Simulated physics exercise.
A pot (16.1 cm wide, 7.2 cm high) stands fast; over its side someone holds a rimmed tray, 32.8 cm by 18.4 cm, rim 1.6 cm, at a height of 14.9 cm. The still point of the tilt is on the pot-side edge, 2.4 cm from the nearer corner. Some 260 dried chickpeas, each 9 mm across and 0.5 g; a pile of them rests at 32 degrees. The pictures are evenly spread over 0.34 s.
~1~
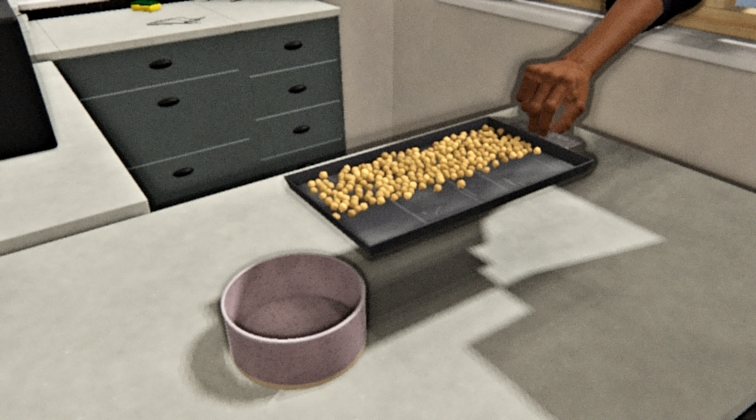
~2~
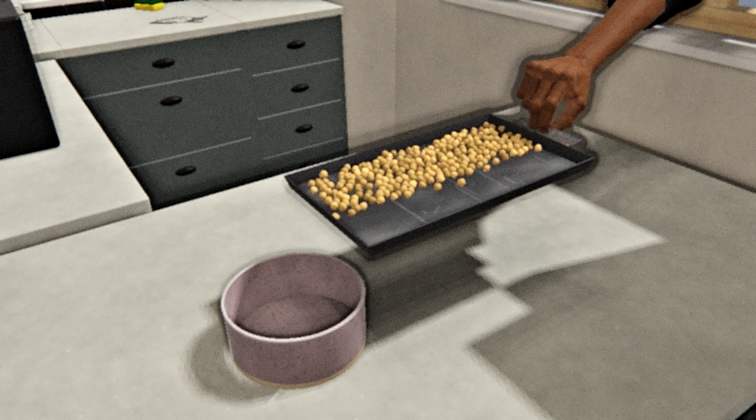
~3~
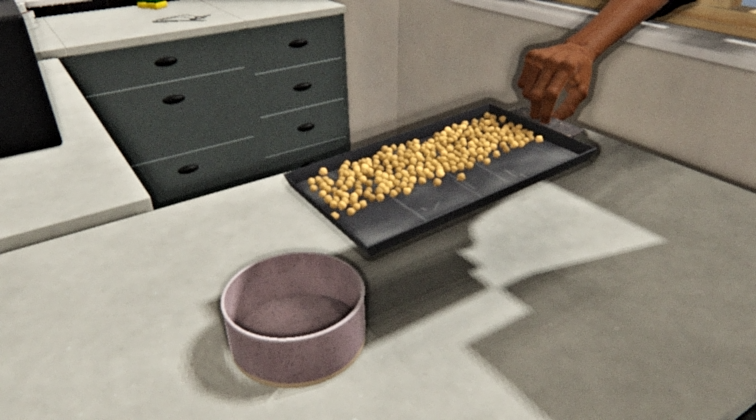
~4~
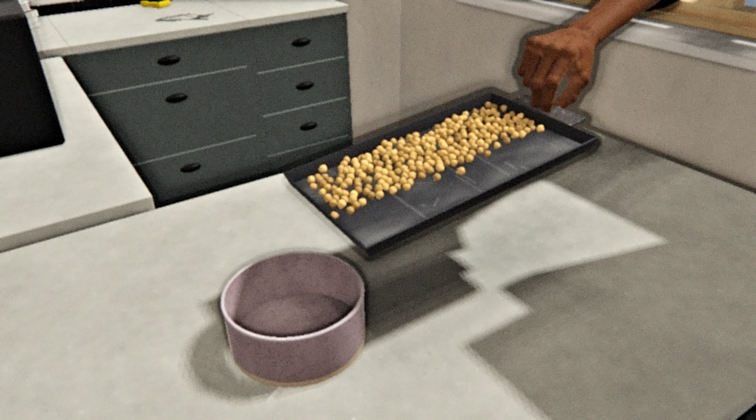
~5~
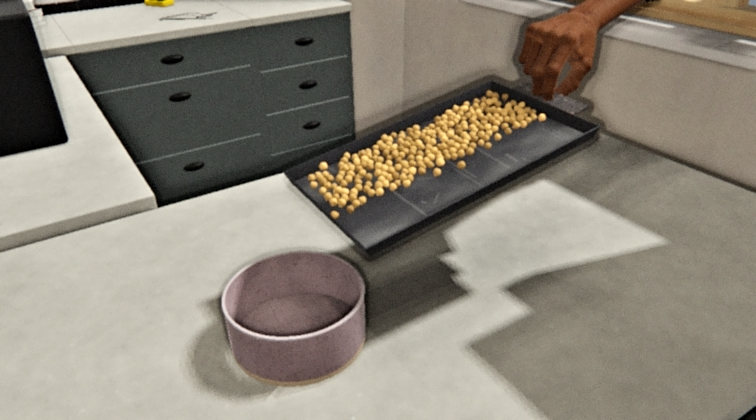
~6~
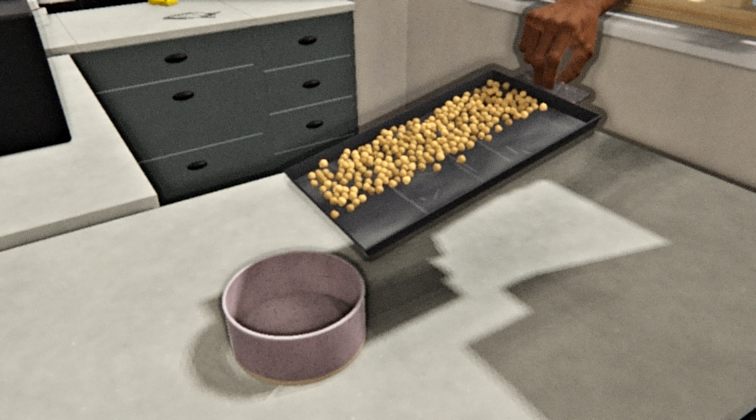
At the start, a hand holds a dark rimmed tray of chickpeas nearly level above a pale counter, beside a round mauve pot. The hand then gradually raises the tray's far right end, slanting it gently toward the pot, while the chickpeas stay heaped in place and the pot remains still.
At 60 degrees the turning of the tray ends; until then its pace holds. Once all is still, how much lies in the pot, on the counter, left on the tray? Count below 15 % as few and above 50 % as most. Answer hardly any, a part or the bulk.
In the pot: Hardly any; on the counter: Hardly any; left on the tray: The bulk.
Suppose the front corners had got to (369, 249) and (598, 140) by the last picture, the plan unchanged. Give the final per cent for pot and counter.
Pot 0, counter 5.
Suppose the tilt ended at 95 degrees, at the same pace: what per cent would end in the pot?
Then about 65 per cent.
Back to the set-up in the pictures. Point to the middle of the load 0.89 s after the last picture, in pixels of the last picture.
Near (351, 170).
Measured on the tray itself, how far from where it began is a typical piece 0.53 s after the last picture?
About 10 cm.
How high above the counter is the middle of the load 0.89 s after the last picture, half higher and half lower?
About 20 cm.
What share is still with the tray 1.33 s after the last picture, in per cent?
Roughly 100 per cent.
Then, 0.53 s after the last picture, tilt 35 degrees; the tray holds 100 %, the pot 0 %.
Then, 0.89 s after the last picture, tilt 50 degrees; the tray holds 100 %, the pot 0 %.
Then, 1.33 s after the last picture, tilt 60 degrees; the tray holds 100 %, the pot 0 %.
In the end, pot 0 %, counter 5 %, tray 95 %.
